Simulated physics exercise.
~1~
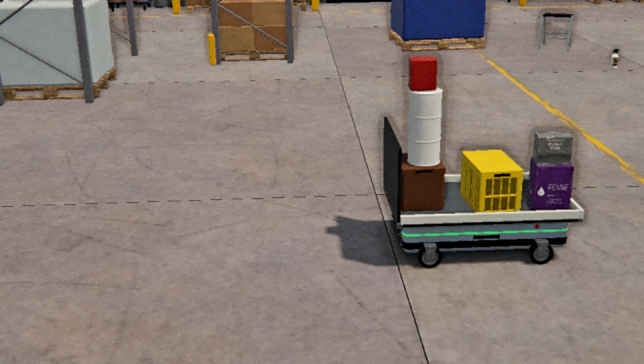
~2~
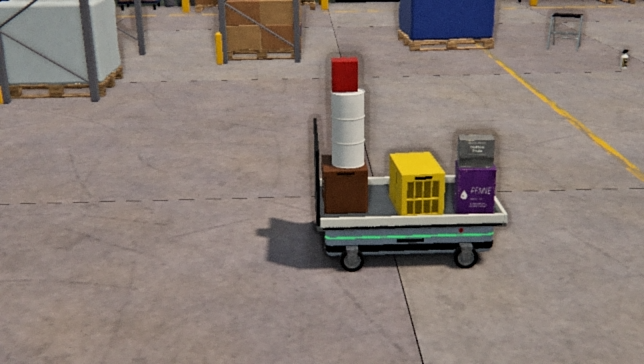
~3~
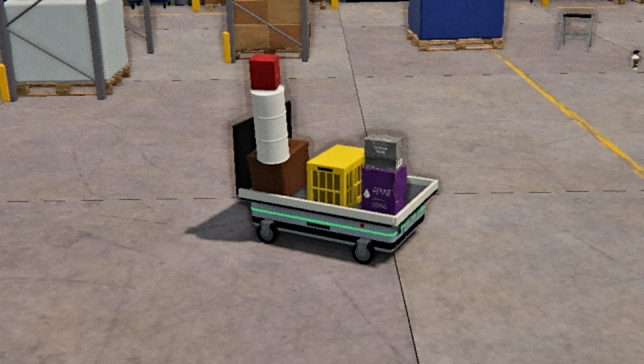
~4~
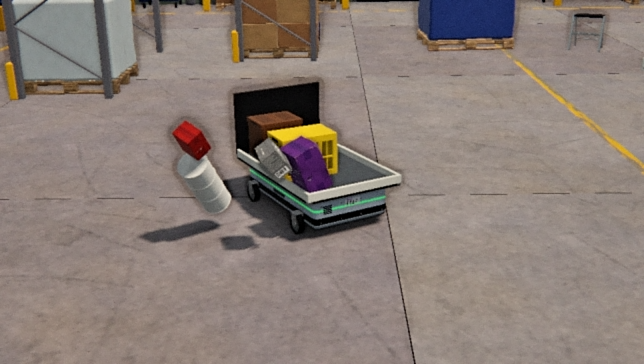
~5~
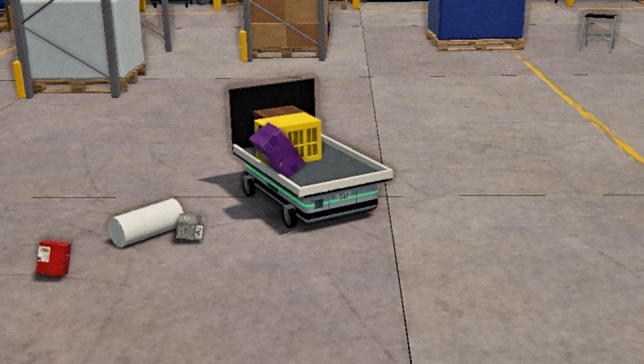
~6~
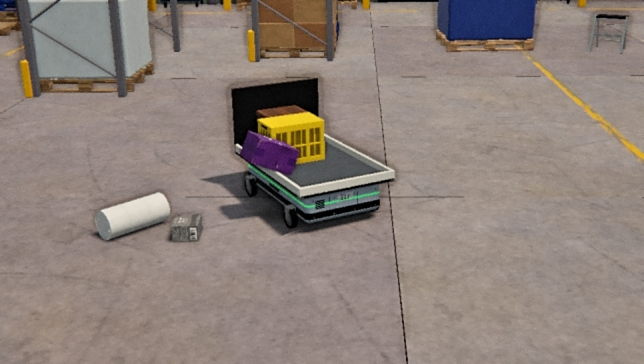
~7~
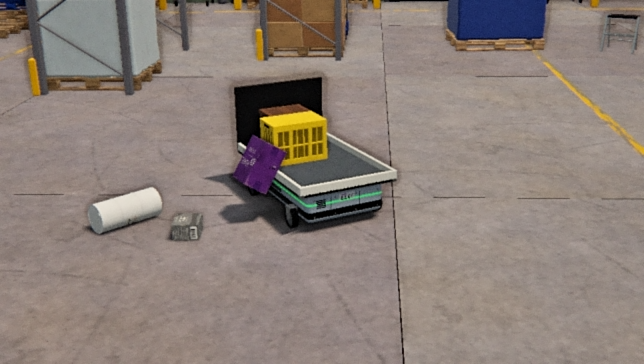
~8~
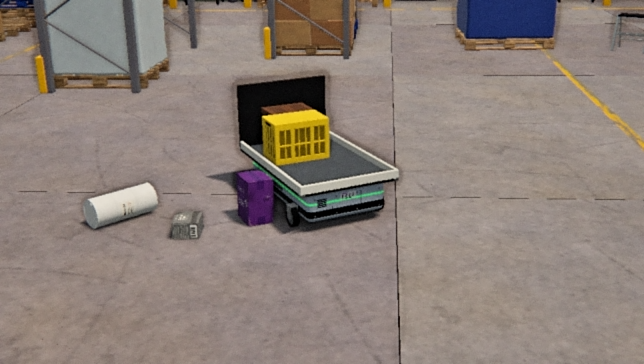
The footage shows a loaded flat cart rolling left across a warehouse floor and turning sharply, throwing off a red box, a white canister and a grey box. It stops, and the purple box tips over the edge to the floor, leaving the yellow crate and brown tote aboard.
